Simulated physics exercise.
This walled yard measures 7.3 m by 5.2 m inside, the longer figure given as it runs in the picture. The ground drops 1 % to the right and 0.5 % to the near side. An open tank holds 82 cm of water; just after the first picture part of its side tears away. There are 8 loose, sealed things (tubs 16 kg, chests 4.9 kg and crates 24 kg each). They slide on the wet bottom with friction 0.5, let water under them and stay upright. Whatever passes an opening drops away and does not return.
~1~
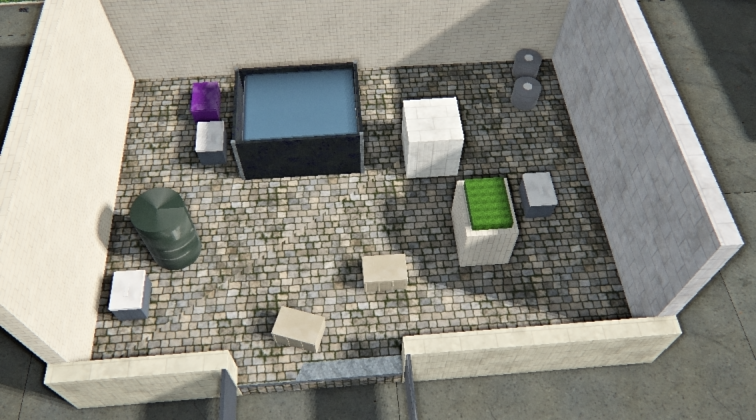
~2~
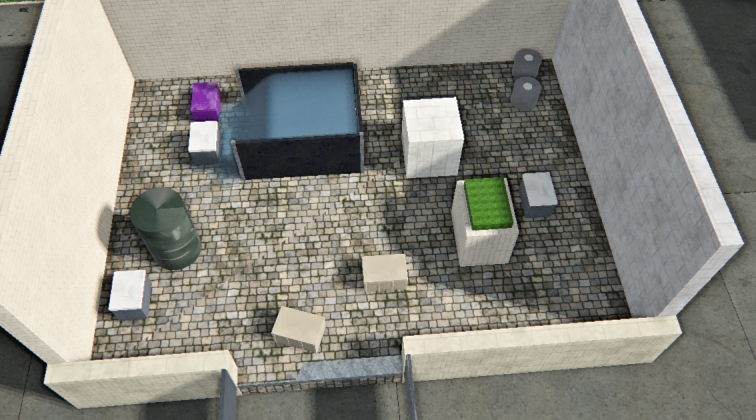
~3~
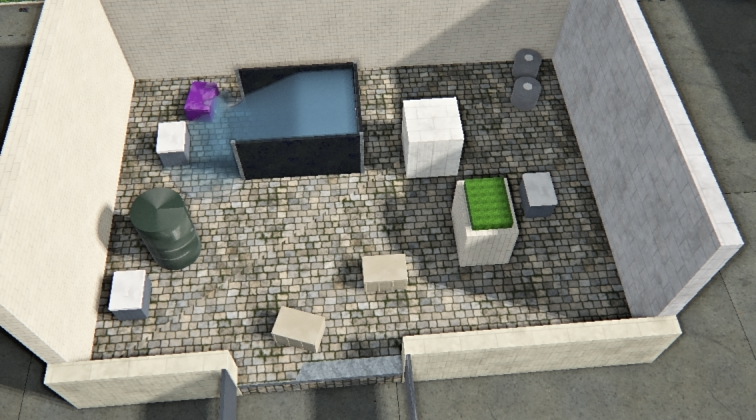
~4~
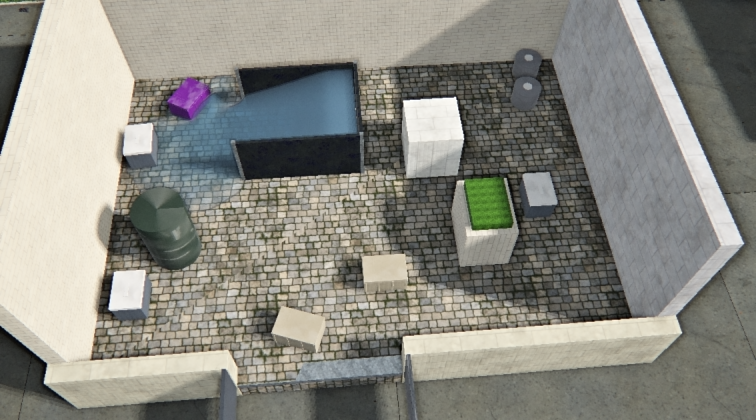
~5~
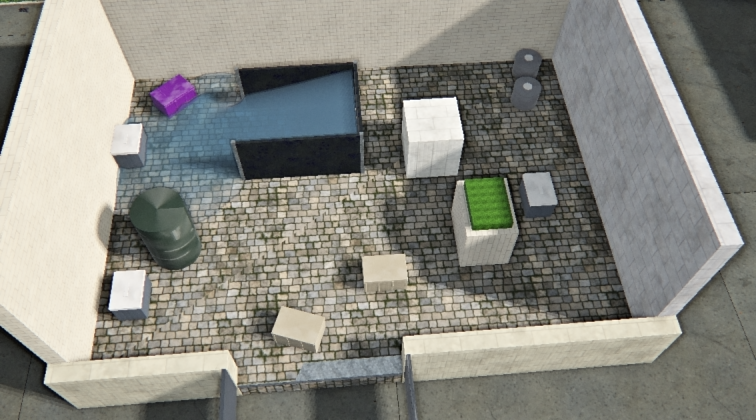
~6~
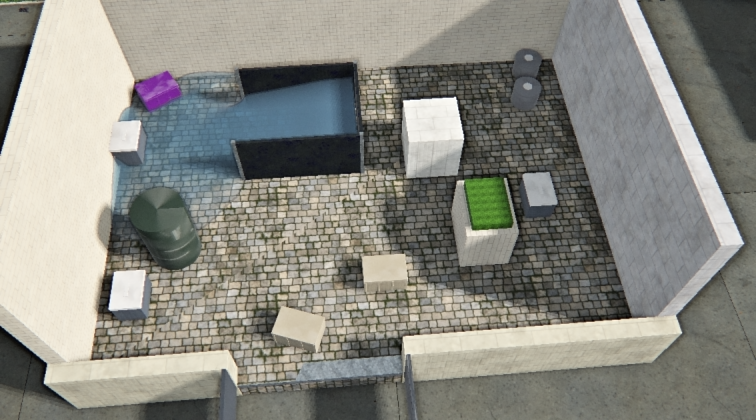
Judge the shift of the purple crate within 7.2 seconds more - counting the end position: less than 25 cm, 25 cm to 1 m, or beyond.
Purple crate ends far away.
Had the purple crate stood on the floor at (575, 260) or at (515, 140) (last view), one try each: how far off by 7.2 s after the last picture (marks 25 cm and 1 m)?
In turn: It holds its place; it holds its place.
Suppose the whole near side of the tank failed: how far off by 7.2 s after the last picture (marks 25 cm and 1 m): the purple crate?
Then the purple crate stays put.
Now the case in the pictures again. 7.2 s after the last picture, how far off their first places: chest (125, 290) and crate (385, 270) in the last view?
In that order: 650 cm, 30 cm.
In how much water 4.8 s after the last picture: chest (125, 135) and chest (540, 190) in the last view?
Roughly 8 and 1 cm.
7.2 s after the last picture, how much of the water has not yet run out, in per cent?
Some 90 per cent remains.
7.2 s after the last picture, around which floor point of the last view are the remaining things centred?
Around (488, 212).
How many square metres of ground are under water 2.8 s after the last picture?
Some 22 m2.
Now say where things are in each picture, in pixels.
In the first frame, the purple crate at (204, 96), on the bottom; 2.4 m2 under water; 0 of 8 have shifted.
In the second frame, the purple crate at (204, 96) rests on the ground; water covers 3.2 m2; 1 of 8 have shifted.
In the third frame, the purple crate at (200, 95) rests on the ground, 6 cm from its start; water covers 4.3 m2; 2 of 8 have shifted.
In the fourth frame, the purple crate at (188, 93), on the bottom, 28 cm from its start; water covers 5.7 m2; 2 of 8 have shifted.
In the fifth frame, the purple crate at (172, 90) rests on the ground, 56 cm from its start; water covers 6.9 m2; 2 of 8 have shifted.
In the sixth frame, the purple crate at (156, 85), on the bottom, 85 cm from its start; water covers 7.6 m2; 2 of 8 have shifted.
Then, 0.9 s after the last picture the purple crate is near (150, 66), 0.9 m from its start, afloat; 0 of 8 are out; 2 afloat.
Then, 2.8 s after the last picture the purple crate is near (388, 73), 3.0 m from its start, aground; 0 of 8 are out; 1 afloat.
Then, 4.8 s after the last picture the purple crate is near (481, 85), 4.5 m from its start, aground; 0 of 8 are out; 1 afloat.
Then, 7.2 s after the last picture the purple crate is near (481, 85), 4.5 m from its start, aground; 0 of 8 are out; 2 afloat.
